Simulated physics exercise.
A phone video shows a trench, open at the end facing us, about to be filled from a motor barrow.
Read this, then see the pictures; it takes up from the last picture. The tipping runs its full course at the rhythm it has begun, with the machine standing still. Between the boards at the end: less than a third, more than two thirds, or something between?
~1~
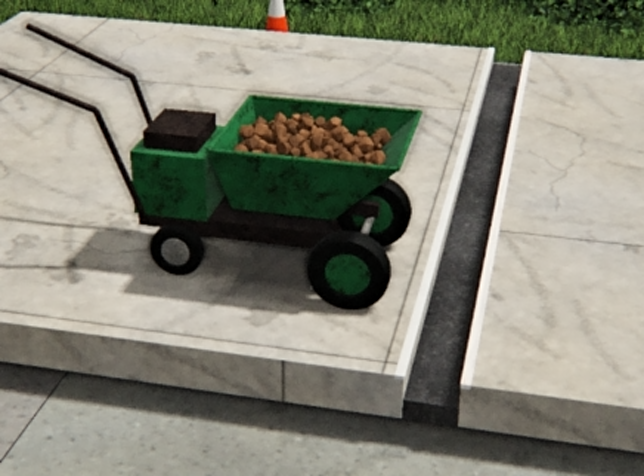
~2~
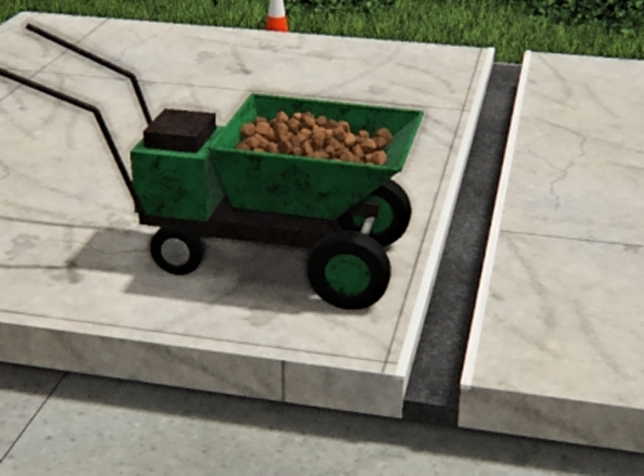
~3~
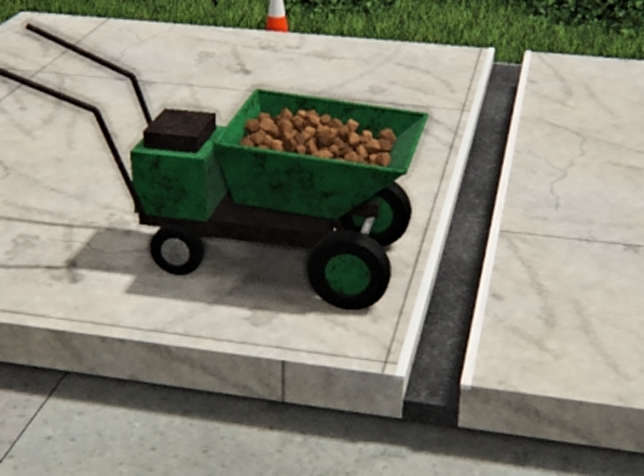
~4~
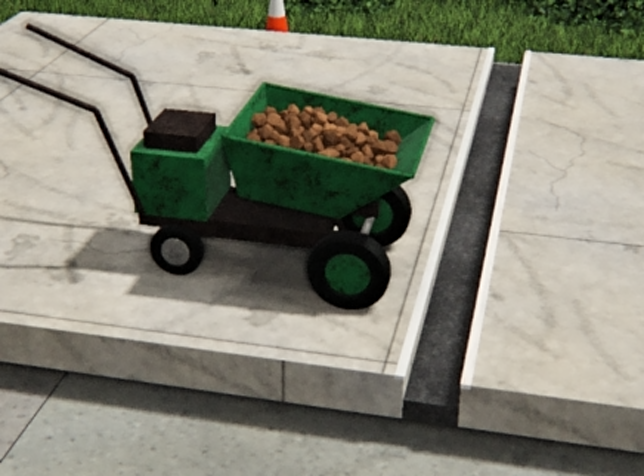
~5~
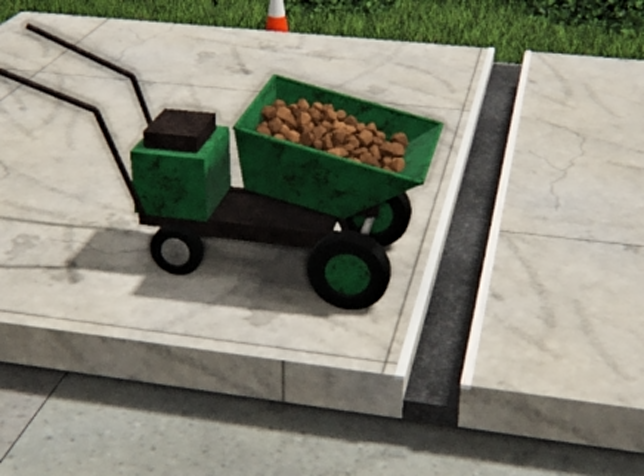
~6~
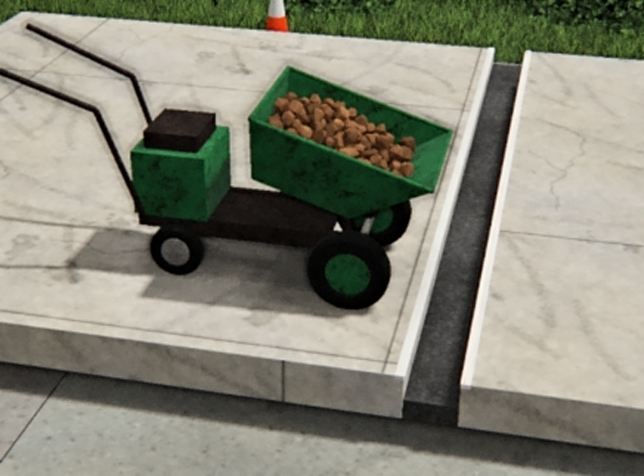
What falls in does not reach a third.
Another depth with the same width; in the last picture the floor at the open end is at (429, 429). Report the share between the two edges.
I'd guess close to 0 percent.
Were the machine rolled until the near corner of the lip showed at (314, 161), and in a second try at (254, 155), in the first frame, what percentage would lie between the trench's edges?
60 % and 30 %.
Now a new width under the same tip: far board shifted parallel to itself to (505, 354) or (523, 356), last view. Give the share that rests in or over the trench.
Roughly 40 % and 60 %.
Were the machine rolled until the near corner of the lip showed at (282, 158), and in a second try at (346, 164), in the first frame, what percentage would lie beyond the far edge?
That works out to 0 per cent for the first position and 30 per cent for the second.
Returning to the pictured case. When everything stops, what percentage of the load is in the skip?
Roughly 20 per cent.
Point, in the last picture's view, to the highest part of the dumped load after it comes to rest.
Top at rest: Roughly (525, 266).
Soon, skip tipped steeply; all in the skip.
A while on, skip tipped right over; about half in the skip; about a third beyond it; a stray few falling.
Towards the end, skip tipped right over; about a quarter in the skip; a stray few in or heaped over the trench; most beyond it.
Finally, skip tipped right over; about a quarter in the skip; a stray few in or heaped over the trench; most beyond it.
